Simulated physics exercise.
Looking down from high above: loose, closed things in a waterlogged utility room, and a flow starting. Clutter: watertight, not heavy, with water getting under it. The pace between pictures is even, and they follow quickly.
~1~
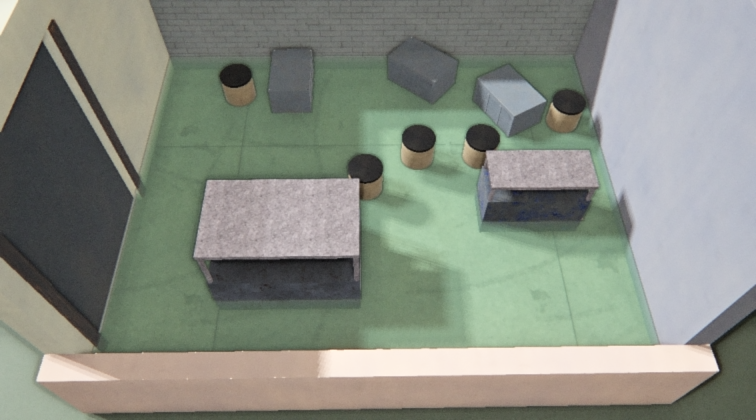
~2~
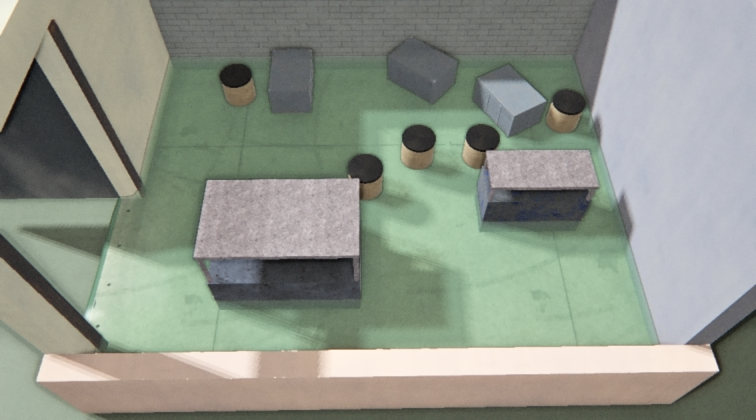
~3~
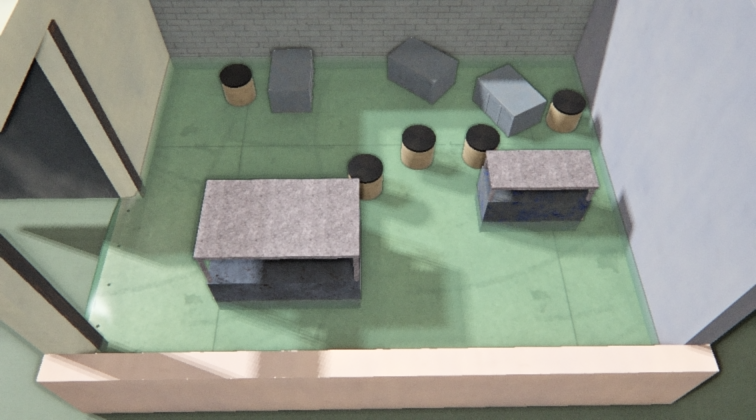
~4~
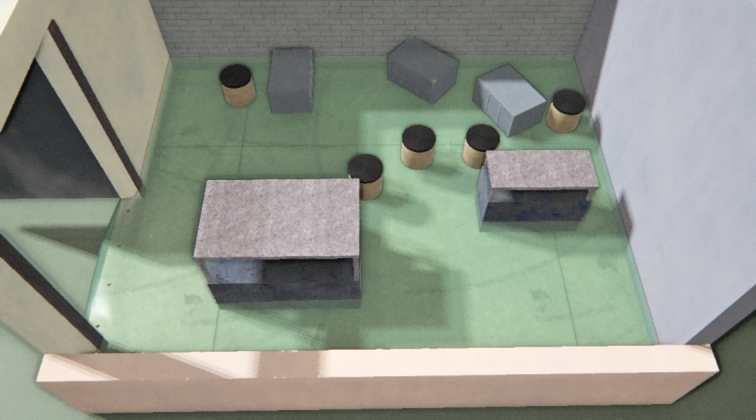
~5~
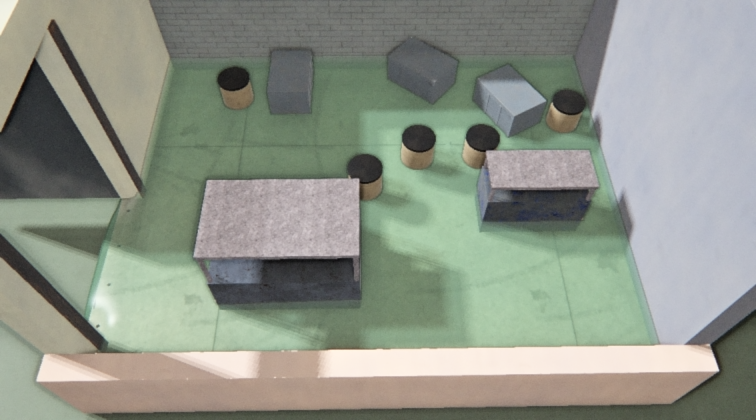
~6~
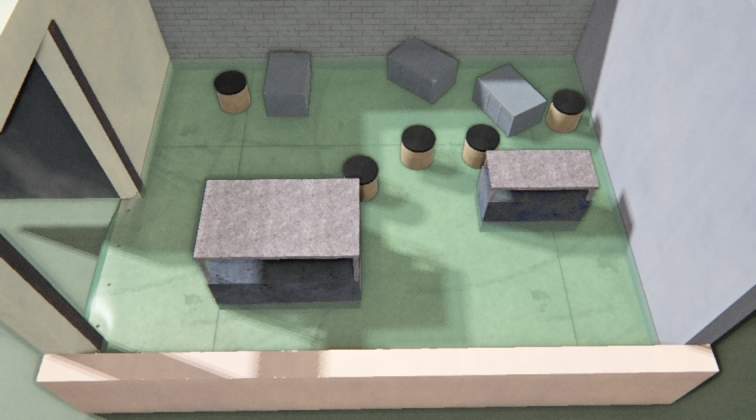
Light from the doorway at left spreads over the wet green floor, where black-topped pails and grey crates sit around two tables; then the leftmost pail, the crate beside it and a central pail drift very slightly left.
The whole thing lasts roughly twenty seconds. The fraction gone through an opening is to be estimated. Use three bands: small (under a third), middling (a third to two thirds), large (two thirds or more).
Middling.
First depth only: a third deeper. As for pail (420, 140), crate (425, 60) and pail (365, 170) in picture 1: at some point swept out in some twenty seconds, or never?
Object by object the verdict is leaves, never escapes, leaves.
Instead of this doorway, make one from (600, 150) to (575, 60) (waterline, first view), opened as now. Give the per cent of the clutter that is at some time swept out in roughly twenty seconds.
It comes to some 90 per cent of the lot.
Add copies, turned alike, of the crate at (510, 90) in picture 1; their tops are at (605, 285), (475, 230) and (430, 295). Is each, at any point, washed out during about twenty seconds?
Note - in order: Retained / retained / retained.
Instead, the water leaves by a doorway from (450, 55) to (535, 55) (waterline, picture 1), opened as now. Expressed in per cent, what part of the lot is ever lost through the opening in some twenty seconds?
Something like 90 percent.
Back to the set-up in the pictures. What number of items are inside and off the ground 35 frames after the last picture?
By my tally, 4.
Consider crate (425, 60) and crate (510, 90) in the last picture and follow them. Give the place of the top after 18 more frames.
Roughly (361, 74) for one and (474, 99) for the other.
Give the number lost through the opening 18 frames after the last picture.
That makes 2.
A moment on, 0 of 8 are out; 8 afloat.
Next, 2 of 8 are out; 6 afloat.
Later, 4 of 8 are out; 4 afloat.
In the end, 4 of 8 are out; 4 afloat.
